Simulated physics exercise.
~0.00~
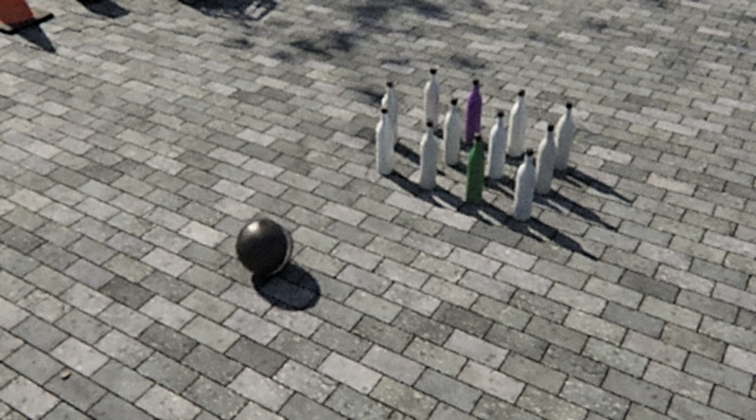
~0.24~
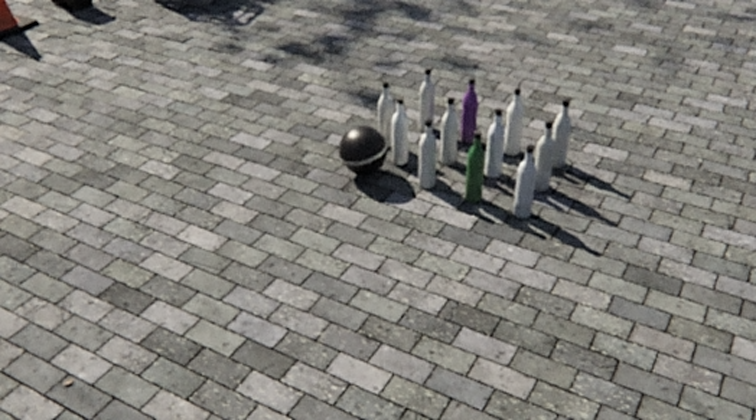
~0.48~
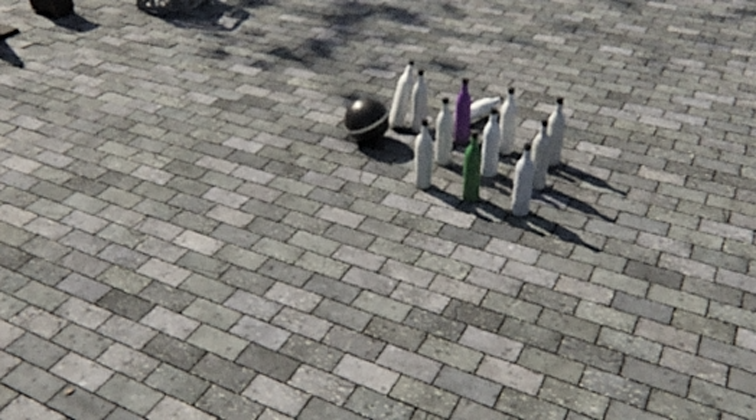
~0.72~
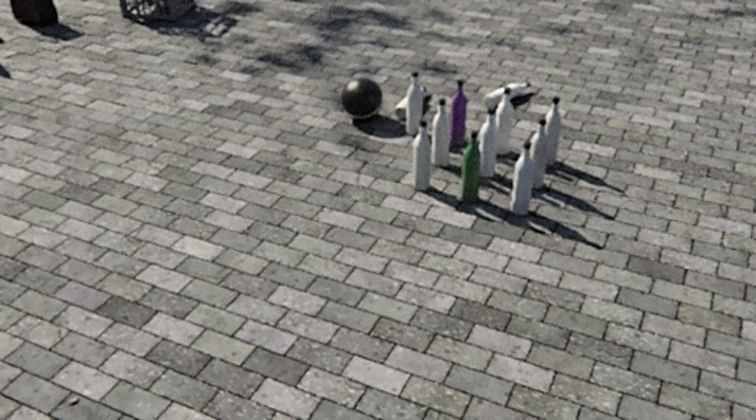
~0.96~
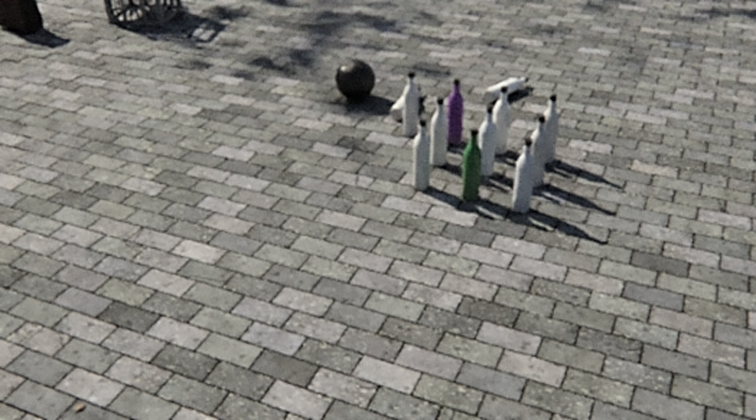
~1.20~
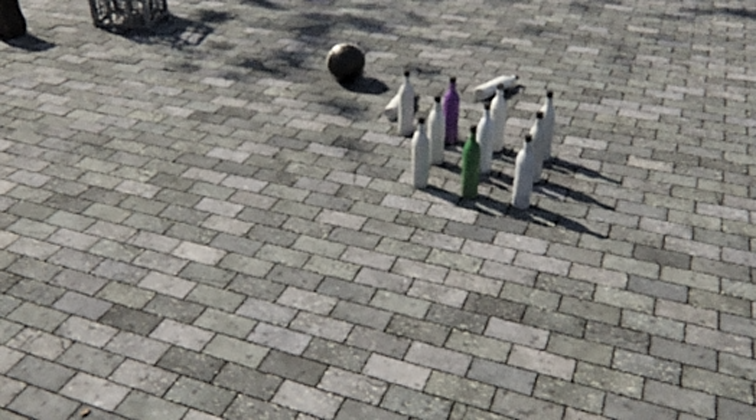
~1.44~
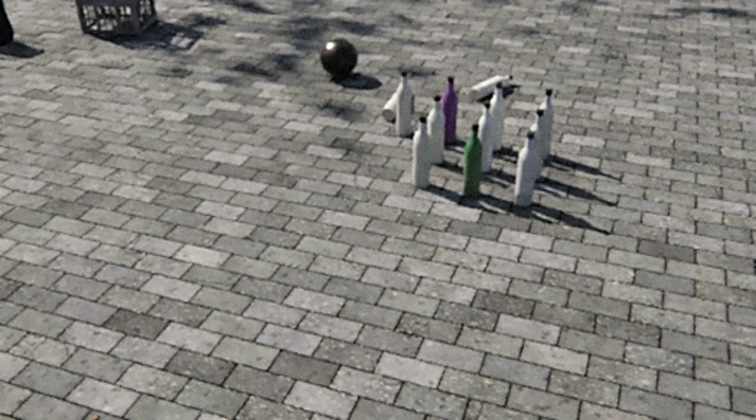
At the start, a dark ball rolls across grey paving towards a cluster of upright capped bottles, mostly white, with one green and one purple among them. It moves right and away from the viewer until it reaches the left side of the group. There it knocks into the white bottles at that edge, and one topples to the right behind the purple bottle. A second white bottle then goes down at the back left as the ball carries on. The ball rolls away towards the upper left, leaving two bottles lying down and the rest, including green and purple, standing.
